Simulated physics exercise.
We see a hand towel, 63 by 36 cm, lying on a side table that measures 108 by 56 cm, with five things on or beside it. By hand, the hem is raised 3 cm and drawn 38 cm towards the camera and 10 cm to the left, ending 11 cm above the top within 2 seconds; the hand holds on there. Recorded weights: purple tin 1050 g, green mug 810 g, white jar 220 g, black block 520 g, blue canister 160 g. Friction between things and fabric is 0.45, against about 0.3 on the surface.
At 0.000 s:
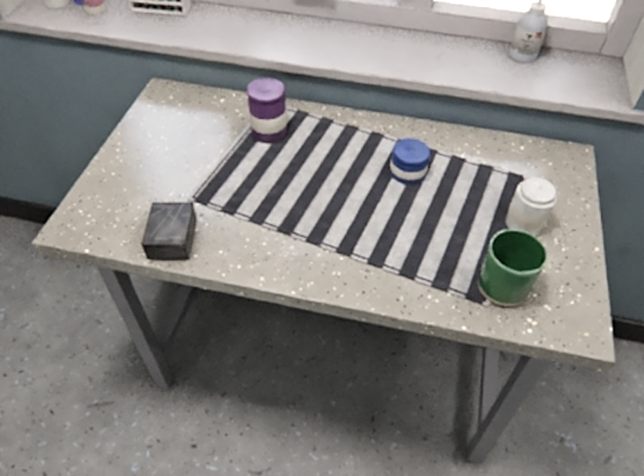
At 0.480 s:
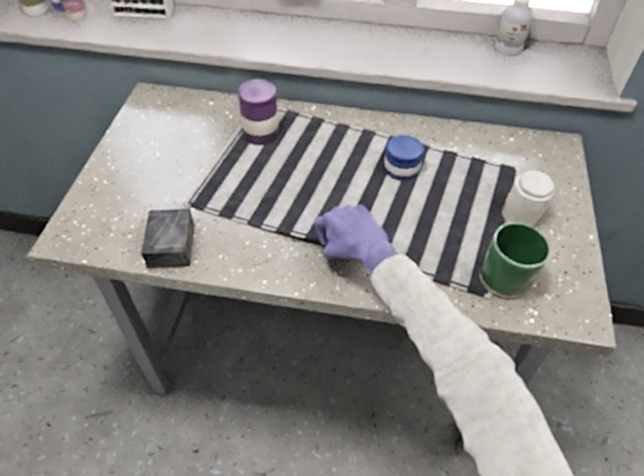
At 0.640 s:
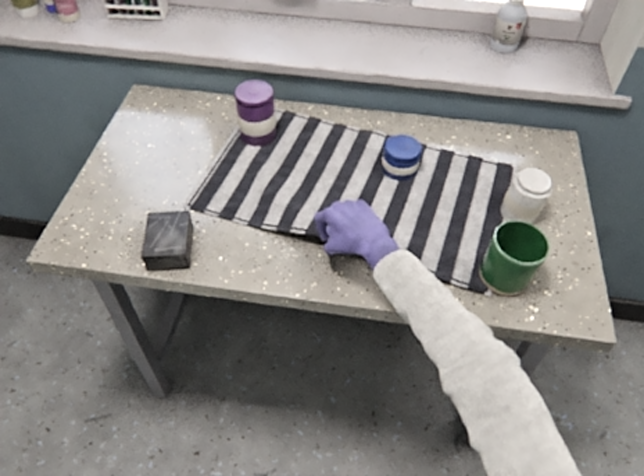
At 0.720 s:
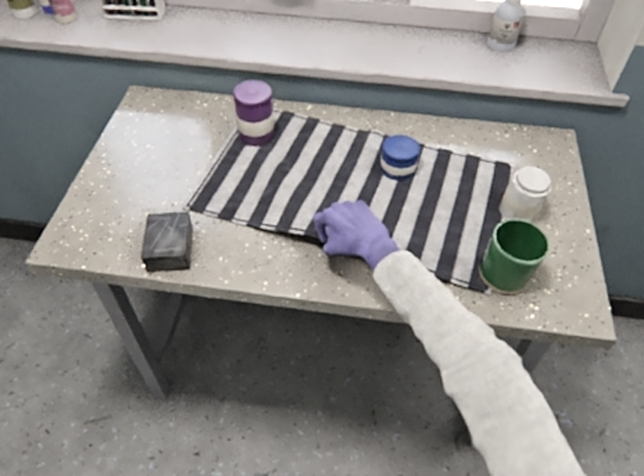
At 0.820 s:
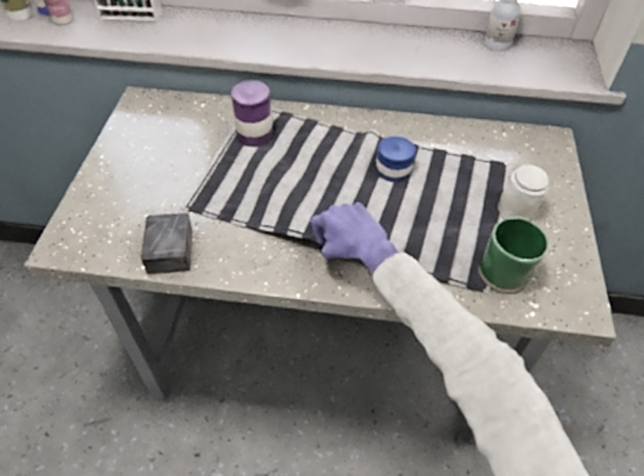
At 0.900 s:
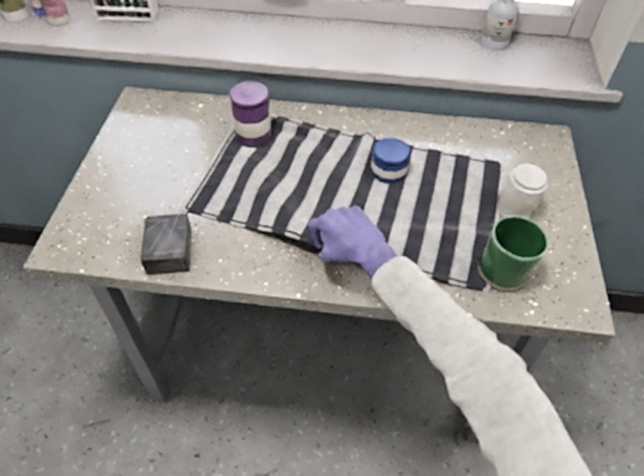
The clip opens on a striped towel lying on a speckled table among a purple tin, blue canister, white jar, green mug and black block. A purple-gloved hand comes in and grips the near edge, then barely moves as the towel ripples and shifts slightly left, carrying the blue canister with it.
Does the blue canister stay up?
No.
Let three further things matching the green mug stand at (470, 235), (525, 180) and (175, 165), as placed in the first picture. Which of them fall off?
In order: Comes off; holds on; holds on.
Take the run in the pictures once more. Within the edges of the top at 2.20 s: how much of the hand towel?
Around 40 percent.
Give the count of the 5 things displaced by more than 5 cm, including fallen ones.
All told, 2.
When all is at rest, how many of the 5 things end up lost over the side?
That gives 1.
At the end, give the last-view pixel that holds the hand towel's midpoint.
The midpoint is close to pixel (285, 350).
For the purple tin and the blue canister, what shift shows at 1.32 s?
The purple tin is 8 cm out, the blue canister 15 cm.
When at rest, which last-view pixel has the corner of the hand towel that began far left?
Look around (263, 214) in the last picture - that's where it comes to rest.
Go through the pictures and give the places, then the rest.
The first frame shows blue canister (412, 150).
The second frame shows white jar (536, 181); grip (326, 243).
The third frame shows grip (326, 239).
The fourth frame shows grip (326, 240).
The fifth frame shows blue canister (397, 148); grip (324, 243).
The sixth frame shows blue canister (392, 149); grip (321, 246).
After 1.3 s, 95 % of the hand towel is still over the top; blue canister 13 cm off its start, purple tin 8 cm off its start.
After 1.8 s, 70 % of the hand towel is still over the top; blue canister 26 cm off its start, purple tin 20 cm off its start.
After 2.2 s, 40 % of the hand towel is still over the top; blue canister 39 cm off its start at (330, 287), purple tin 32 cm off its start at (240, 205).
After 2.6 s, 20 % of the hand towel is still over the top; blue canister over the edge, purple tin 37 cm off its start.
After 4.2 s, 20 % of the hand towel is still over the top; blue canister over the edge, purple tin 38 cm off its start at (228, 228).
